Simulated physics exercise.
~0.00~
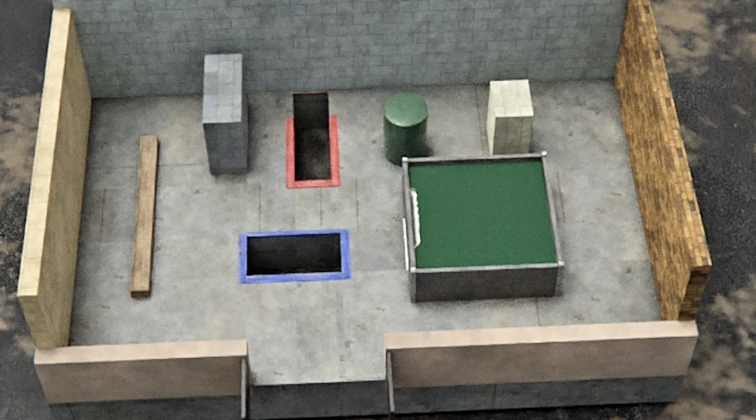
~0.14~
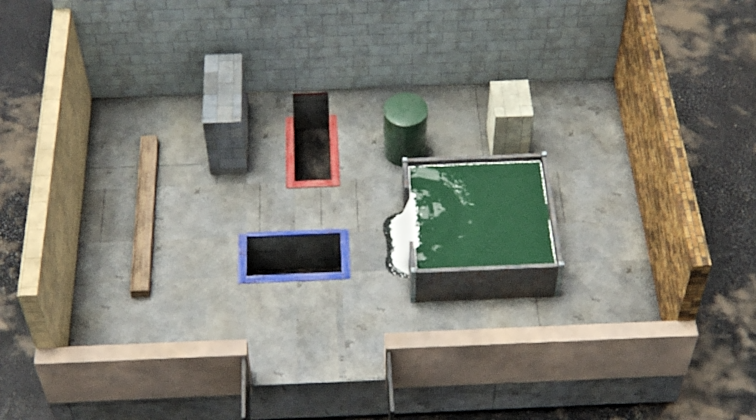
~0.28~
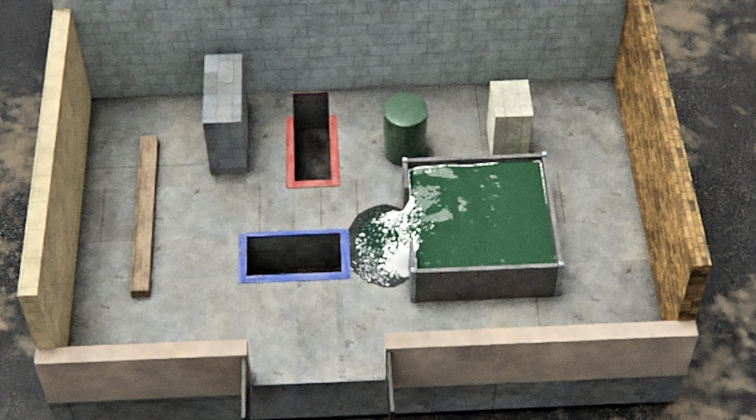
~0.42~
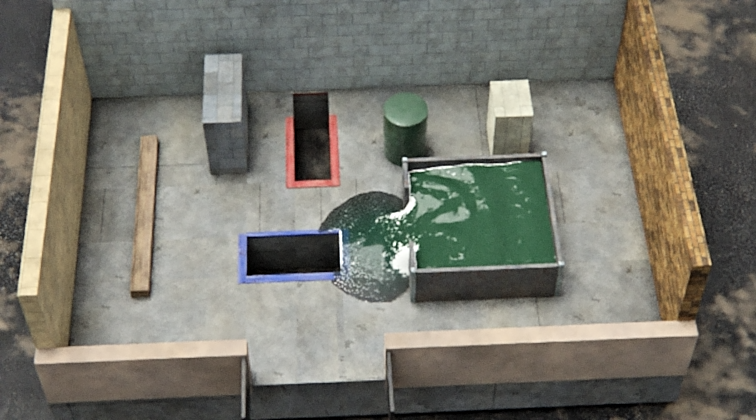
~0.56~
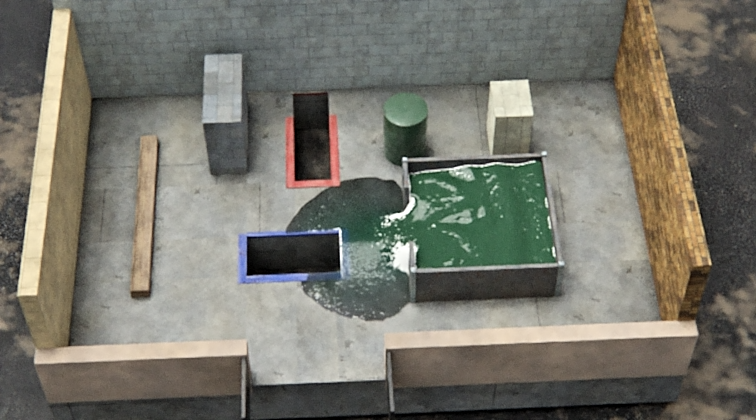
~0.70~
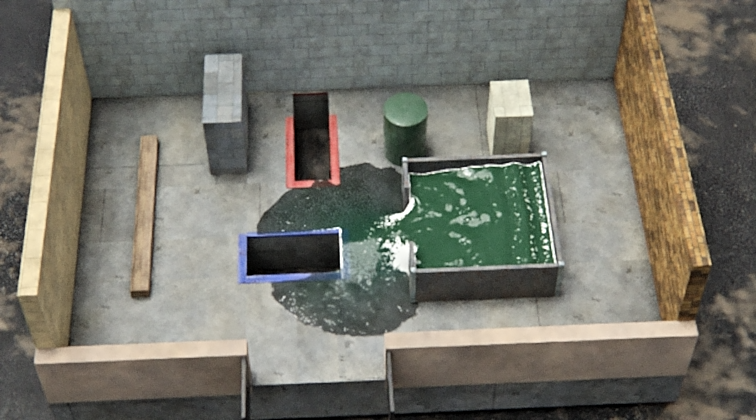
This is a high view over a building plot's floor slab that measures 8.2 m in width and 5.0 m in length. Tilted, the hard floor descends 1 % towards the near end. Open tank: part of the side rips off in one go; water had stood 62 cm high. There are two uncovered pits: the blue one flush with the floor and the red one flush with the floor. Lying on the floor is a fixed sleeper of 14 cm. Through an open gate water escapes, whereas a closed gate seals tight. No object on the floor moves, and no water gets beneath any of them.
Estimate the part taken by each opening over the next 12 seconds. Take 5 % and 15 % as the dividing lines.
Shares: Gate - from 5 to 15 %; blue pit - over 15 %; red pit - between 5 and 15 %.
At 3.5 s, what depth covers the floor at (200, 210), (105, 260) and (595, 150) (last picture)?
Around 2 cm, 0 cm and 0 cm, in the order given.
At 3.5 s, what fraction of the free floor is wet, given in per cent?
About 35 per cent.
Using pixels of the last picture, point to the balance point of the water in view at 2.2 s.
Near (431, 244).
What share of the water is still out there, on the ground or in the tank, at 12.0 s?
Remaining: Roughly 36 %.
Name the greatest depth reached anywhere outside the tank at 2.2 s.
It tops out at some 22 cm.
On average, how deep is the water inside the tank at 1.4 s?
It averages close to 44 cm.
After 1.4 s water covers 20 % of the floor and is deepest (30 cm) near (393, 245); gone so far, the gate 0 %, the blue pit 11 %, the red pit 1 %.
After 2.2 s water covers 30 % of the floor and is deepest (22 cm) near (393, 245); gone so far, the gate 1 %, the blue pit 18 %, the red pit 2 %.
After 3.5 s water covers 35 % of the floor and is deepest (18 cm) near (393, 245); gone so far, the gate 3 %, the blue pit 25 %, the red pit 4 %.
After 7.0 s water covers 45 % of the floor and is deepest (10 cm) near (393, 245); gone so far, the gate 5 %, the blue pit 37 %, the red pit 8 %.
After 12.0 s water covers 40 % of the floor and is deepest (6 cm) near (86, 299); gone so far, the gate 8 %, the blue pit 45 %, the red pit 10 %.
